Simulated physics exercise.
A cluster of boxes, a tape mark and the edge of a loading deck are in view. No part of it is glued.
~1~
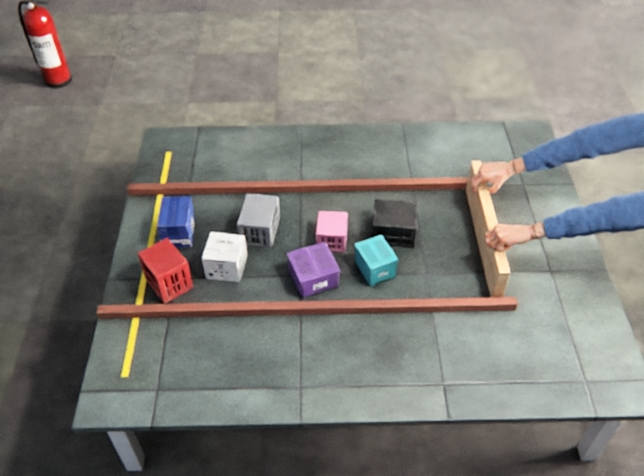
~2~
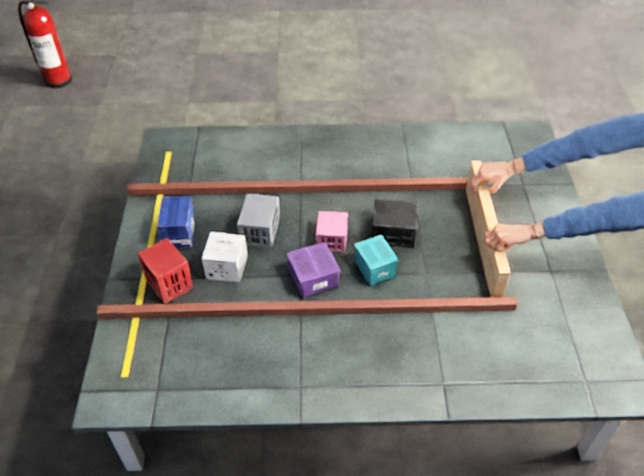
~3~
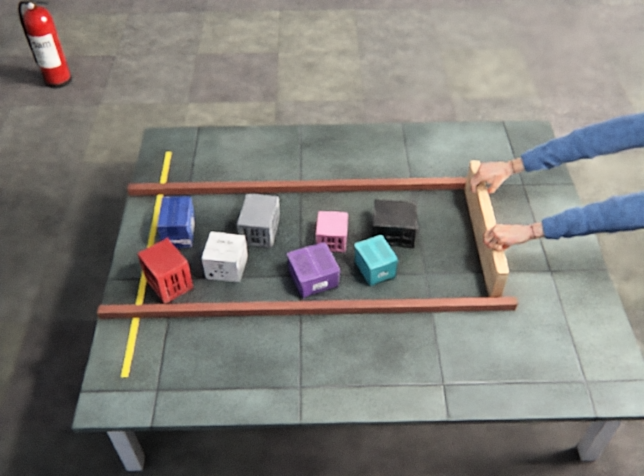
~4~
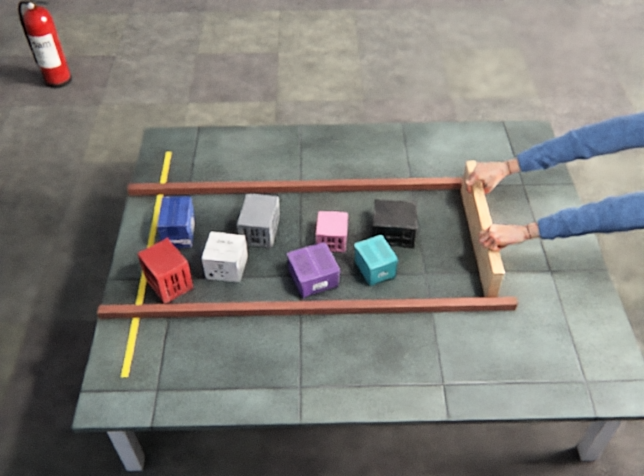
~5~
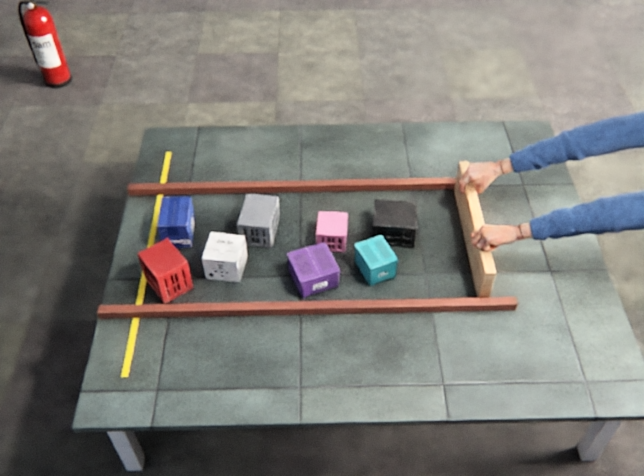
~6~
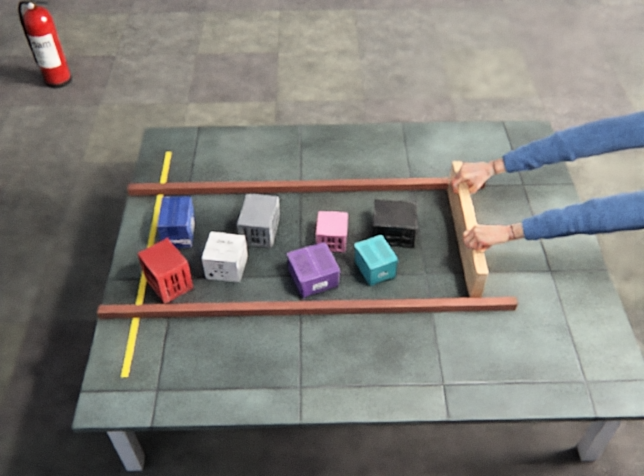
Two hands slide a wooden plank slightly left between two rails while the boxes stay still.
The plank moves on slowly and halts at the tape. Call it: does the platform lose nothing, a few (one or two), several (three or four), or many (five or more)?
It loses many, five or more.
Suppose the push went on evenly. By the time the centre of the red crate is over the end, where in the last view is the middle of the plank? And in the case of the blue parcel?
The middle is at (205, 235) when it's the red crate, and at (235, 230) when it's the blue parcel.
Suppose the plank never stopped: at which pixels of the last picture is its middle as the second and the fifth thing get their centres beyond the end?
At (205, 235) for the second, at (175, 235) for the fifth.
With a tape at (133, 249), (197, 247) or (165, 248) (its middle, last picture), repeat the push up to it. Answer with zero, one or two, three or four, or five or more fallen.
Five or over; three or four; five or over.
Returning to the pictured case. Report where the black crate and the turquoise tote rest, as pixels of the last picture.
In order, first (126, 230), then (127, 261).
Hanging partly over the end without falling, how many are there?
That'd be 1.
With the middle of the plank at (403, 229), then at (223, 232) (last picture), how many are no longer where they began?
Counting first: 1, next 8.
A little later, none off yet; red crate at rest near (166, 271); blue parcel at rest near (177, 223); white box at rest near (225, 257).
When it is over, the number that fall off is five or more; down, pink crate, purple tote, grey crate, white box, blue parcel and red crate.
